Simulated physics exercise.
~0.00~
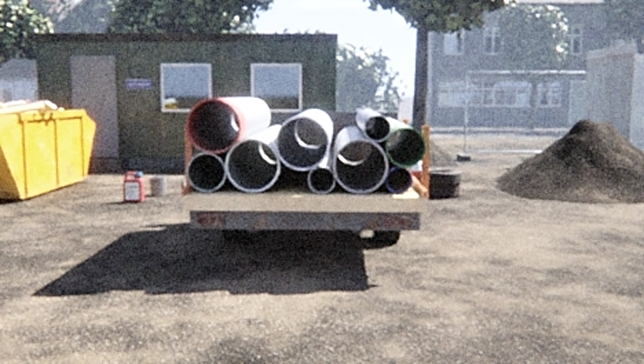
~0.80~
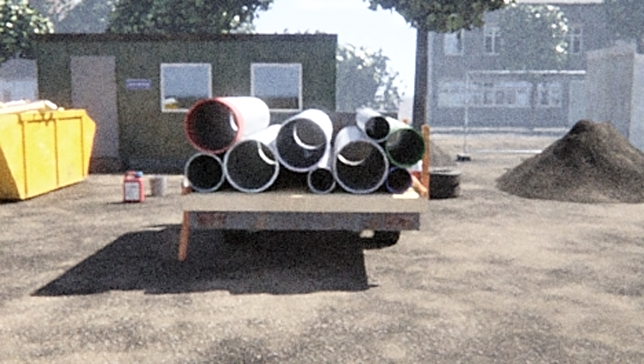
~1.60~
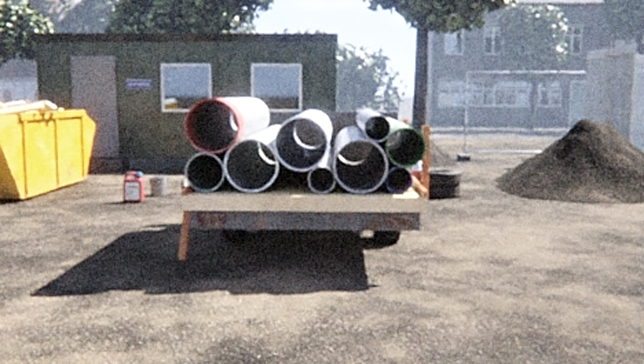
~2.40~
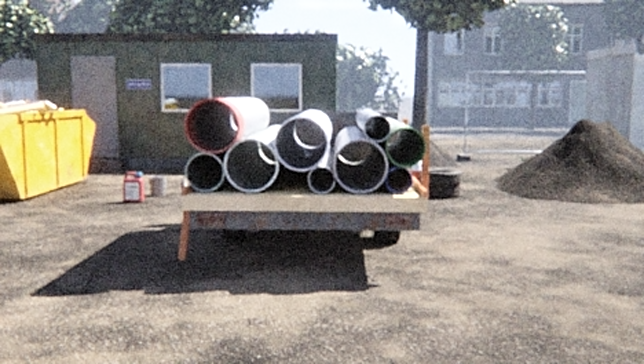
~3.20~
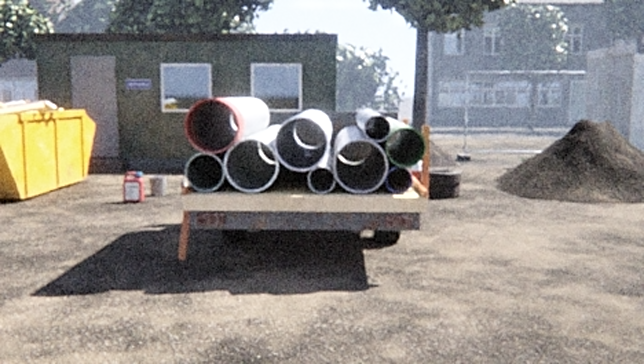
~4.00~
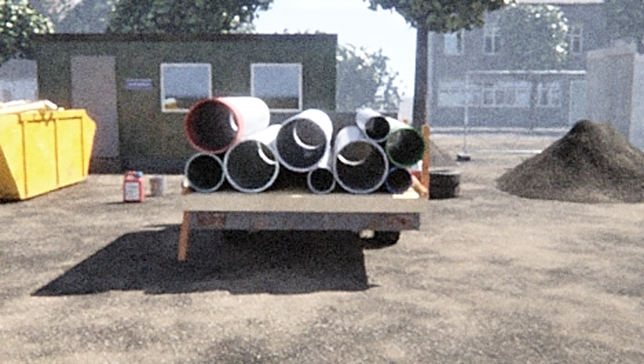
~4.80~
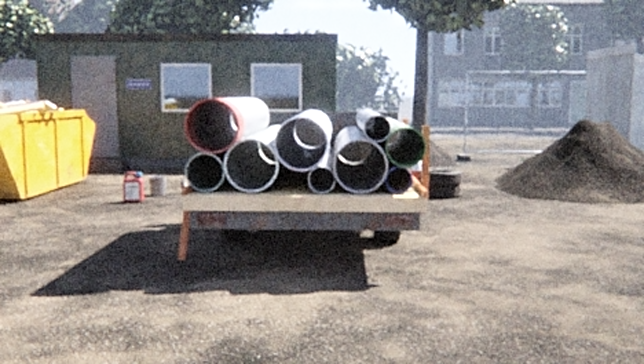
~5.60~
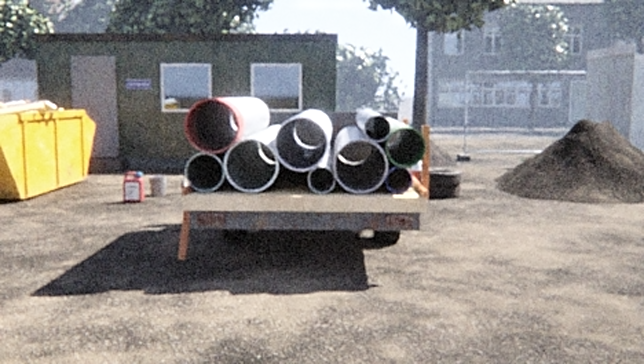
To begin with, a stack of hollow pipes, one rimmed in red and one in green, sits on a low flat trailer seen from its tail end, in a yard with a yellow skip on the left and a dirt mound on the right. The orange posts on the left side then swing down and hang below the deck edge, while those on the right stay upright. The pipes do not roll or shift after this. By the end, the whole stack still rests on the deck, with the red pipe up on others at the left and the green one raised at the right.
